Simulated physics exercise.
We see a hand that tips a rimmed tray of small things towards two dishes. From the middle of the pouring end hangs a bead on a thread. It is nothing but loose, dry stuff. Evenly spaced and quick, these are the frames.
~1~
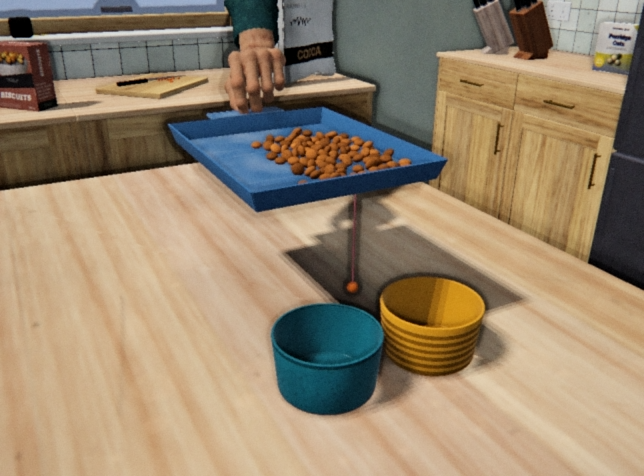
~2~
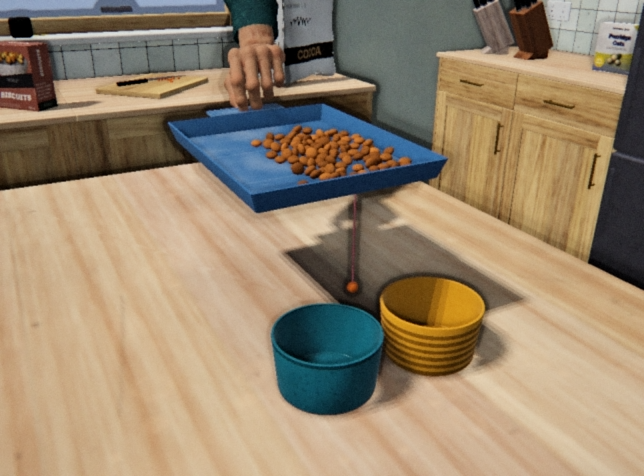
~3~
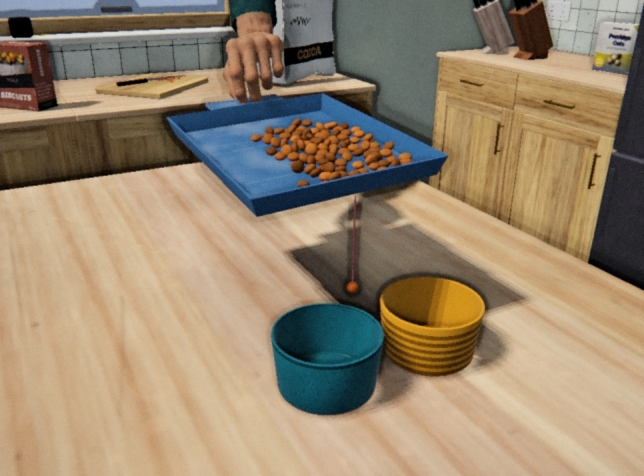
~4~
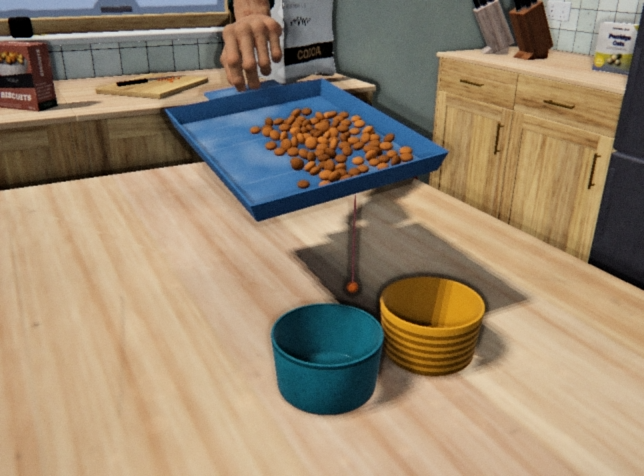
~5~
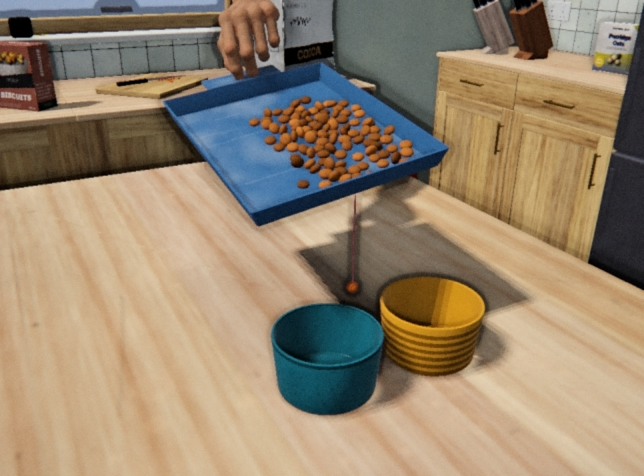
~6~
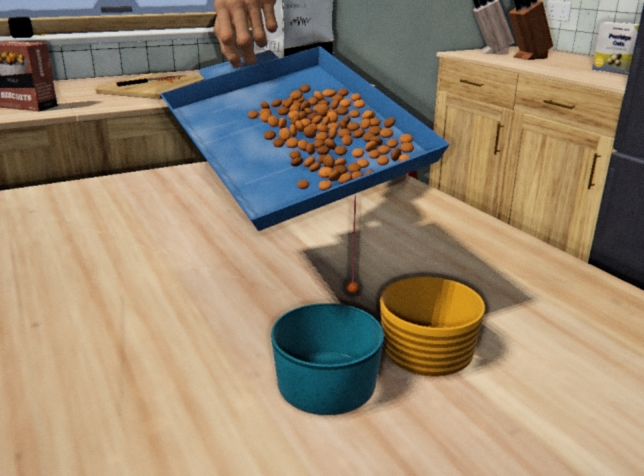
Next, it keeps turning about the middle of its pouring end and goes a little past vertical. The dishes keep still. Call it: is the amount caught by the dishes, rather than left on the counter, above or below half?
Below half.
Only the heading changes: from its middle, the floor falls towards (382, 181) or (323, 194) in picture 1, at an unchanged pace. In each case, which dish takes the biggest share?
Okay, first try the right-side one, second try the left-side one.
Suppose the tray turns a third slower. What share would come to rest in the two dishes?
It would be close to 40 per cent.
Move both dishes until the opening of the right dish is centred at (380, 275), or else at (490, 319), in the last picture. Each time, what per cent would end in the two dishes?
About 60 and 0 per cent.
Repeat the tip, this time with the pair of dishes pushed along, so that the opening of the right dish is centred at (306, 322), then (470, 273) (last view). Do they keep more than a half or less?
So that's a greater portion the first time round, a lesser portion the second.
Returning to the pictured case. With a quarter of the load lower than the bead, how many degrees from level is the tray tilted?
Roughly 75 degrees from level.
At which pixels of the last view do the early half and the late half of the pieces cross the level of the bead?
The first part passes (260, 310); everything after passes (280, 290).
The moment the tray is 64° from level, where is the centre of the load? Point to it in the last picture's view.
Roughly (281, 214).
Just after the last frame, tray tipped steeply; the larger part on the tray; about a tenth in the air.
A moment on, tray tipped past a quarter turn; about a tenth on the tray; roughly a third in the left dish; roughly half outside both; about a tenth in the air.
Further on, tray tipped past a quarter turn; roughly a third in the left dish; roughly two thirds outside both.
When it is over, tray tipped past a quarter turn; roughly a third in the left dish; not one in the right dish; roughly two thirds outside both.
